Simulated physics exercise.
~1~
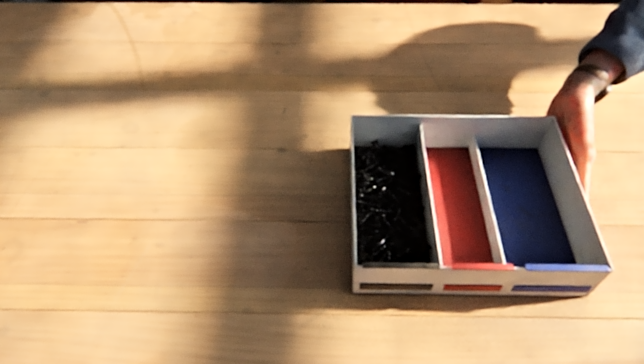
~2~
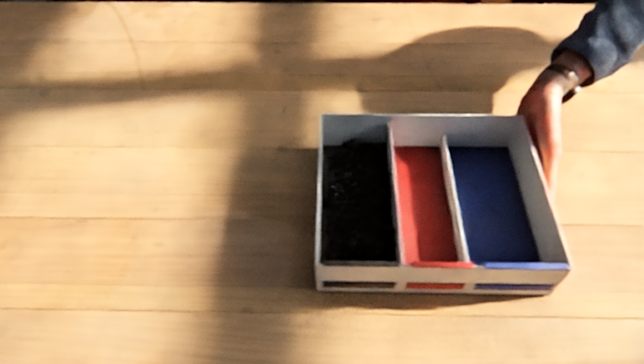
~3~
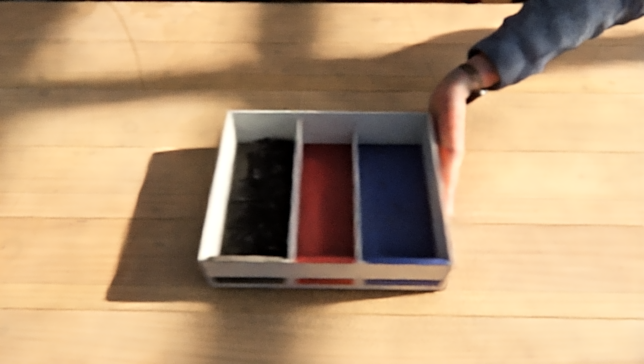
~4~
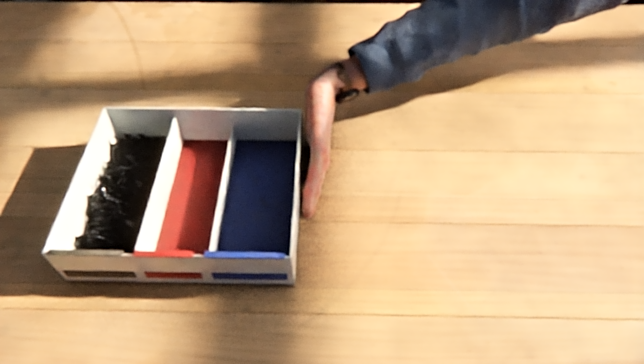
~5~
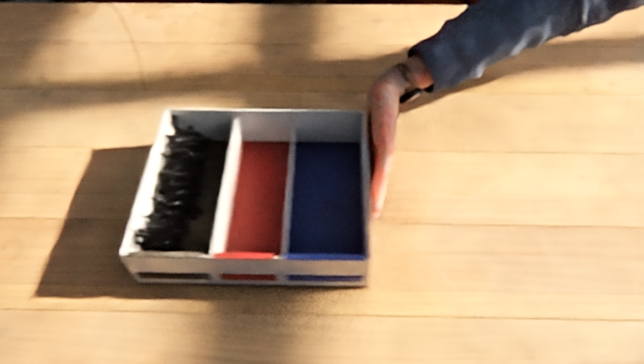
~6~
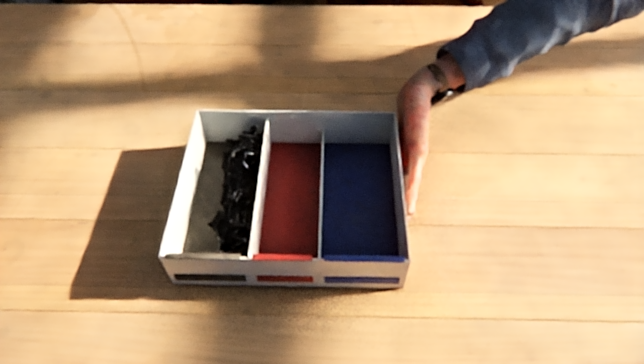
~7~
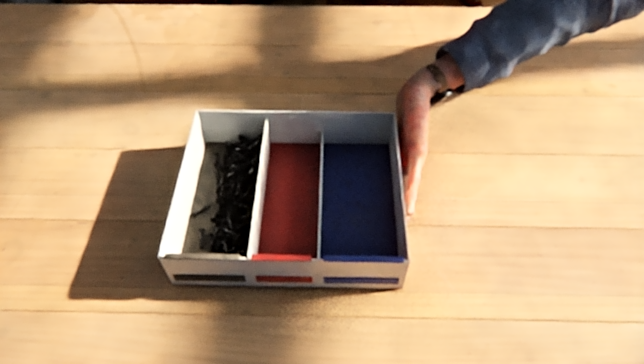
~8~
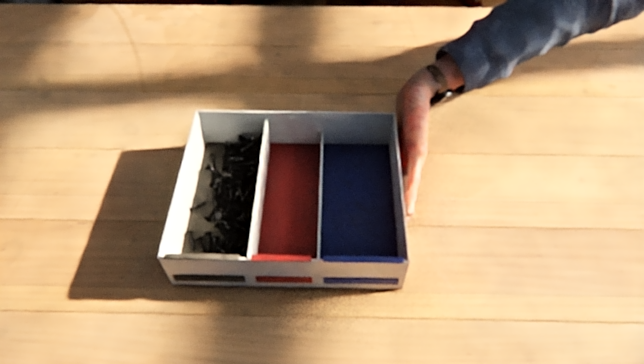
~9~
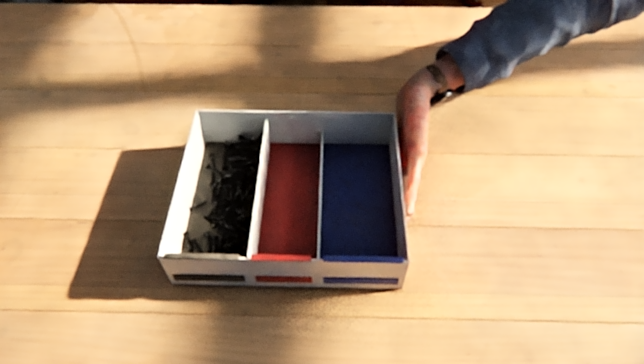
A hand sliding a tray of black screws left across a wooden surface, then partway back right, screws staying in their compartment.
